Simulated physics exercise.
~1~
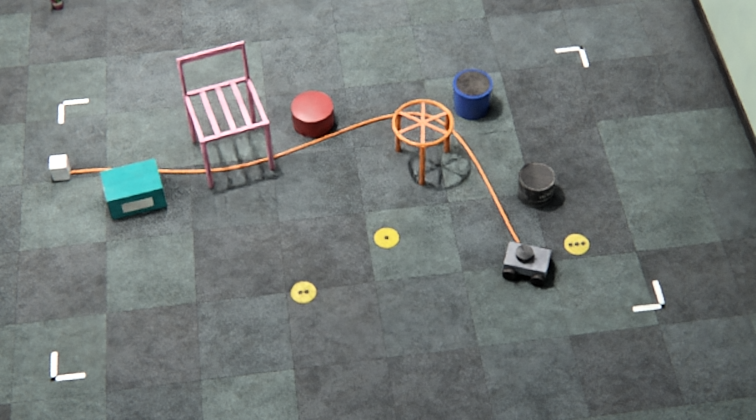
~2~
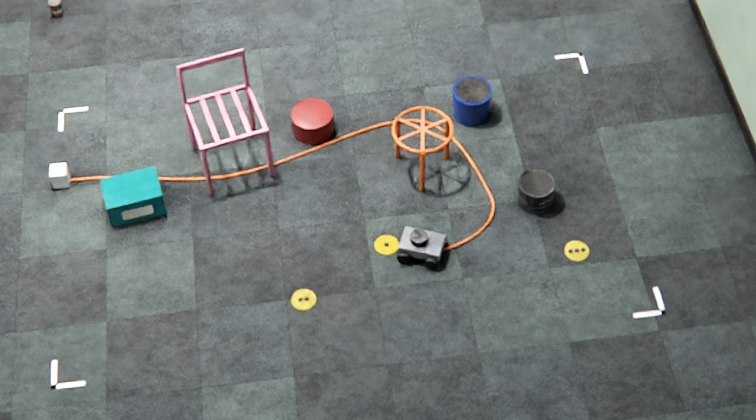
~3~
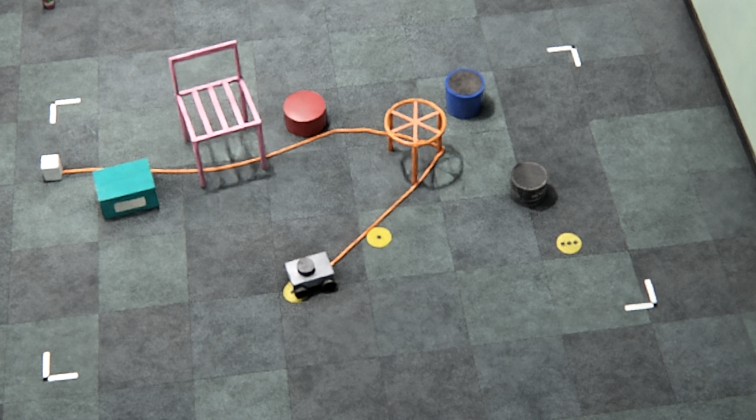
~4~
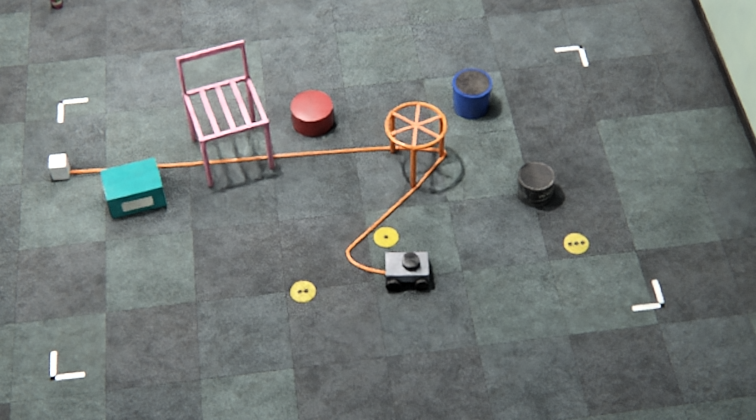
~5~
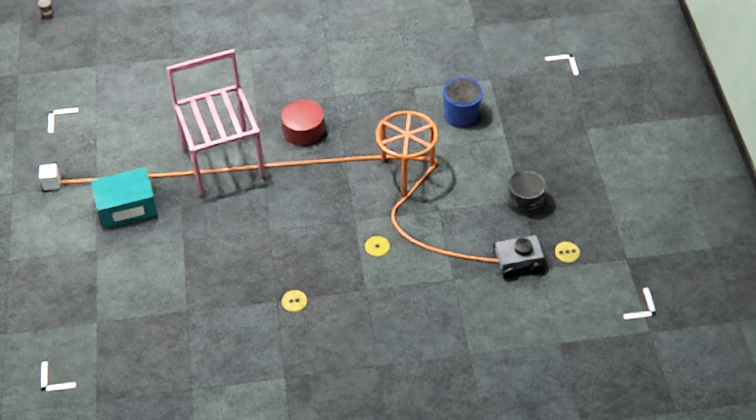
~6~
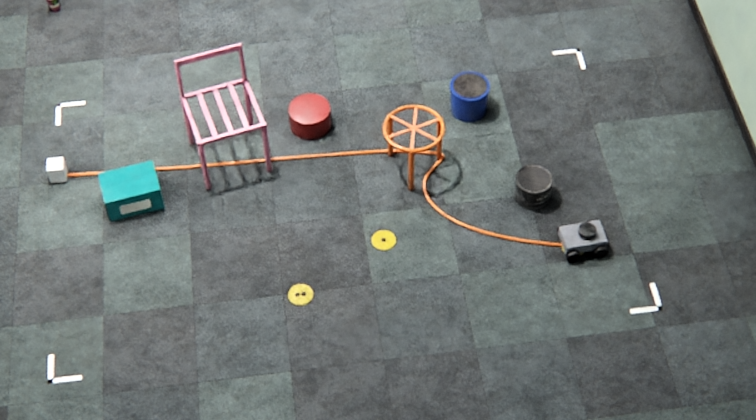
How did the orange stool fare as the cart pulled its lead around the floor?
It hardly moved, staying upright and ending very close to where it began.
A pink chair stood among an orange stool, tubs and a teal box while a small grey cart trailing an orange lead drove left to two yellow marks in turn, then went back right and ended over the third, the stool hardly shifting.
